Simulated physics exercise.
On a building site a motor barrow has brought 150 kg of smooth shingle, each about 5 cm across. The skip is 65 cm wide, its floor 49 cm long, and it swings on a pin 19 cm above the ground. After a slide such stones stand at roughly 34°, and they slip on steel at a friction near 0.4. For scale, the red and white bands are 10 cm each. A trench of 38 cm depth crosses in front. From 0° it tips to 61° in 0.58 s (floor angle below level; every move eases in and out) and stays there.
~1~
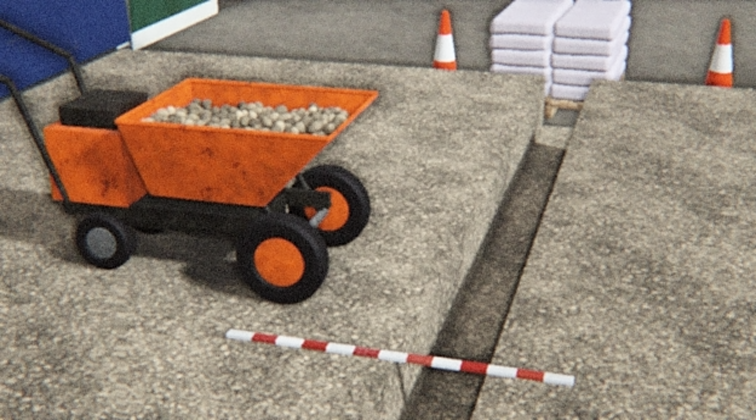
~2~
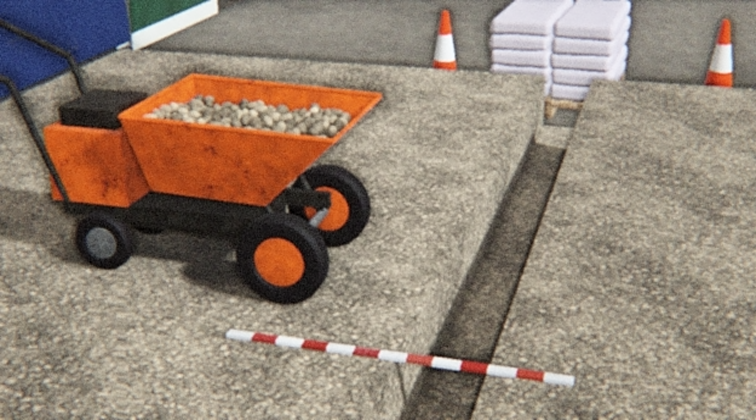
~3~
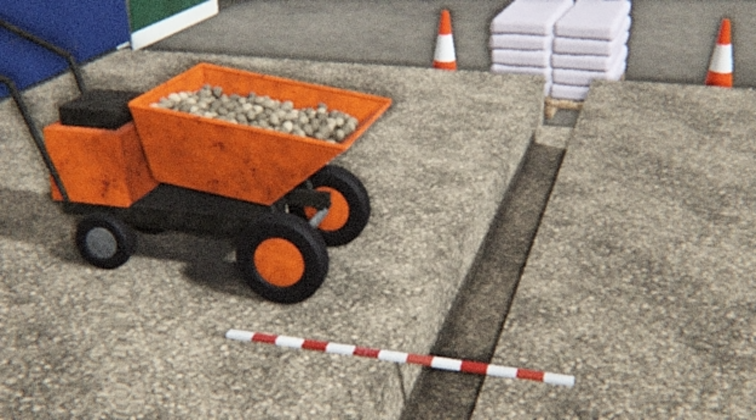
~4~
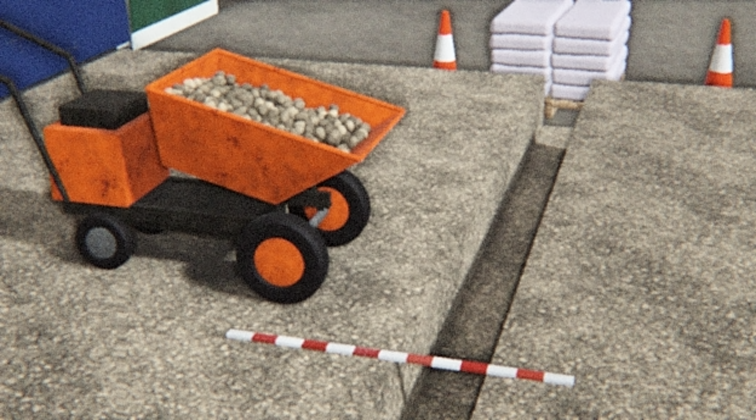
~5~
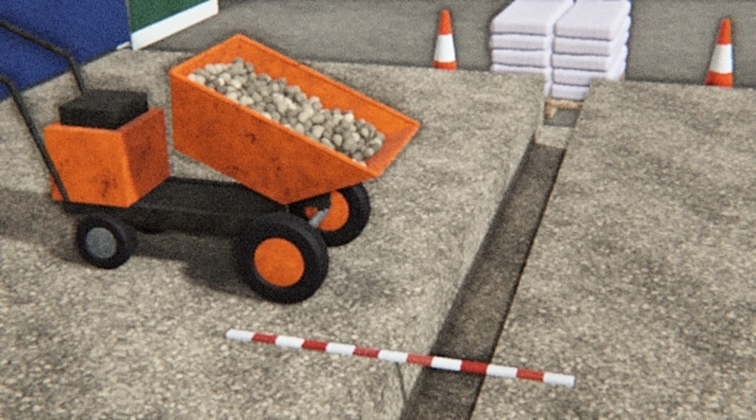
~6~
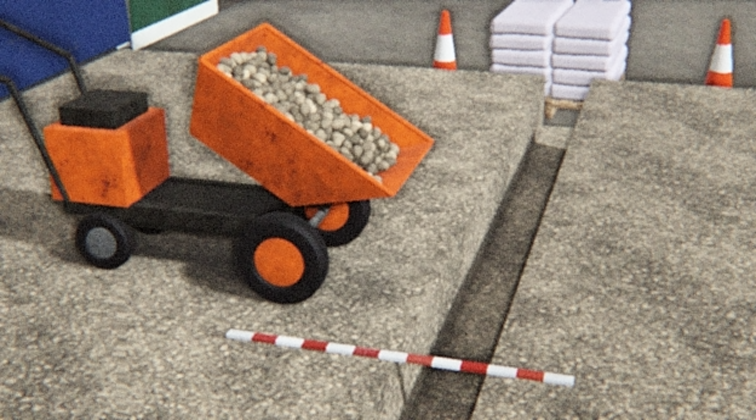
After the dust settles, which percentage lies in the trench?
Roughly 63 per cent ends in the trench.
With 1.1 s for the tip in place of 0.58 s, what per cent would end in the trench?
It would be near 85 per cent.
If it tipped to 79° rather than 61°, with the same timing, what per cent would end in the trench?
In that case some 75 per cent.
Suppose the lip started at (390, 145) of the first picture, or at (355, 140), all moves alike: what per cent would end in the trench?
About 20 and 45 per cent.
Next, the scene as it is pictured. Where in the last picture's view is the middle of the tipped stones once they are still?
Their middle is at about (497, 348).
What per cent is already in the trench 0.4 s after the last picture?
Some 15 per cent.
Then, 0.1 s after the last picture the floor is at 51°, 100 % in the skip; the foremost stones are at (408, 204).
Then, 0.4 s after the last picture the floor is at 61°, 84 % in the skip, 16 % in the trench; the foremost stones are at (505, 293).
Then, 0.7 s after the last picture the floor is at 61°, 29 % in the skip, 37 % in the trench, 34 % past the trench; the foremost stones are at (696, 310).
Then, 2.7 s after the last picture the floor is at 61°, 0 % in the skip, 63 % in the trench, 37 % past the trench; the foremost stones are past the picture's edge.
